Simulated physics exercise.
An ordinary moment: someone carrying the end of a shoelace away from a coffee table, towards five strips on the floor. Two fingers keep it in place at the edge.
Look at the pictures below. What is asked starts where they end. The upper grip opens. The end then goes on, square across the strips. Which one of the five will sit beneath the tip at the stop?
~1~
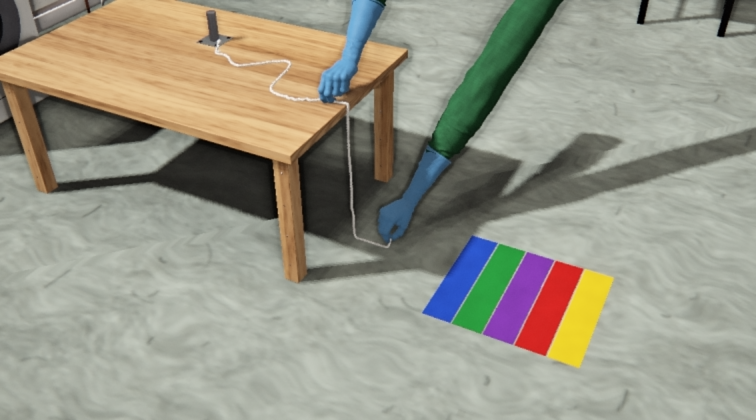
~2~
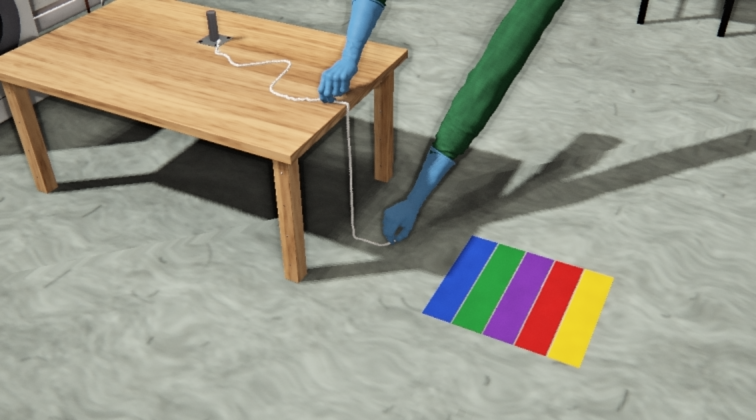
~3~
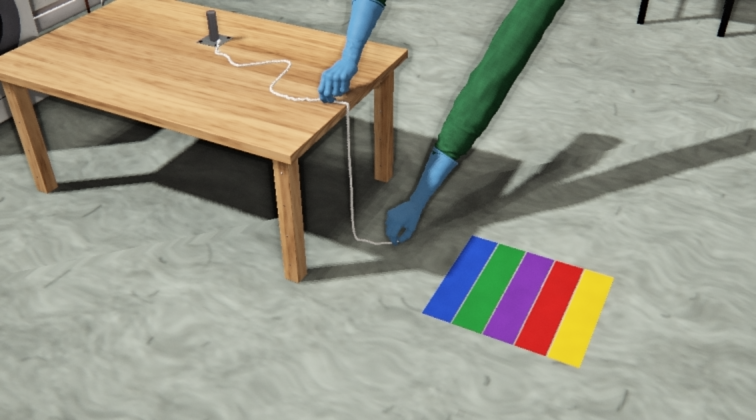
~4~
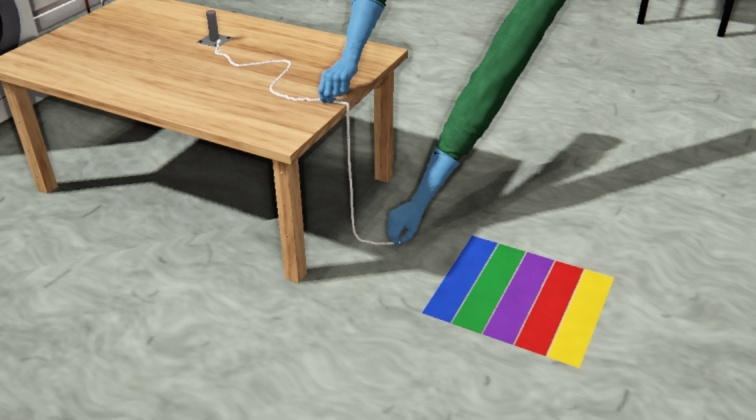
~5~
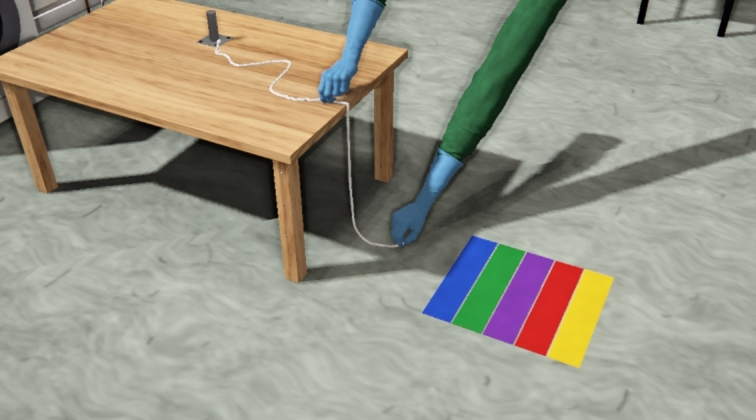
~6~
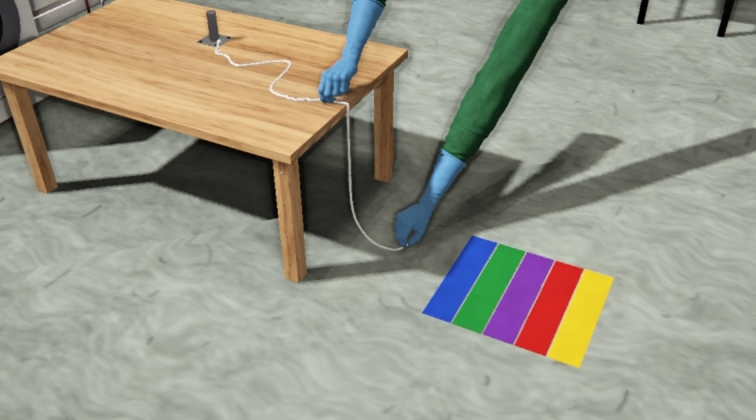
The yellow strip will.
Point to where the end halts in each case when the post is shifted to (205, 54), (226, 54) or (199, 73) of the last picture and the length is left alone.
(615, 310), (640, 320) and (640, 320), roughly.
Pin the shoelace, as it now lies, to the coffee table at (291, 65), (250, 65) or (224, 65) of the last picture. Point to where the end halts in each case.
Readings in order - (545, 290), (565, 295), (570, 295).
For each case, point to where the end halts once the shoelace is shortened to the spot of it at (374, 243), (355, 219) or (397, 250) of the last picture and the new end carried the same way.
Try 1: (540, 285); try 2: (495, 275); try 3: (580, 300).
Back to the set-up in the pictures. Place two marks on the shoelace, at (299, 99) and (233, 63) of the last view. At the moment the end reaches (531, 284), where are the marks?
They end up close to (361, 136) and (264, 61).
Early on, end near (531, 284); over purple.
Midway, end near (571, 296); over yellow.
At the end of the slack, end near (594, 304); over yellow. The yellow one.
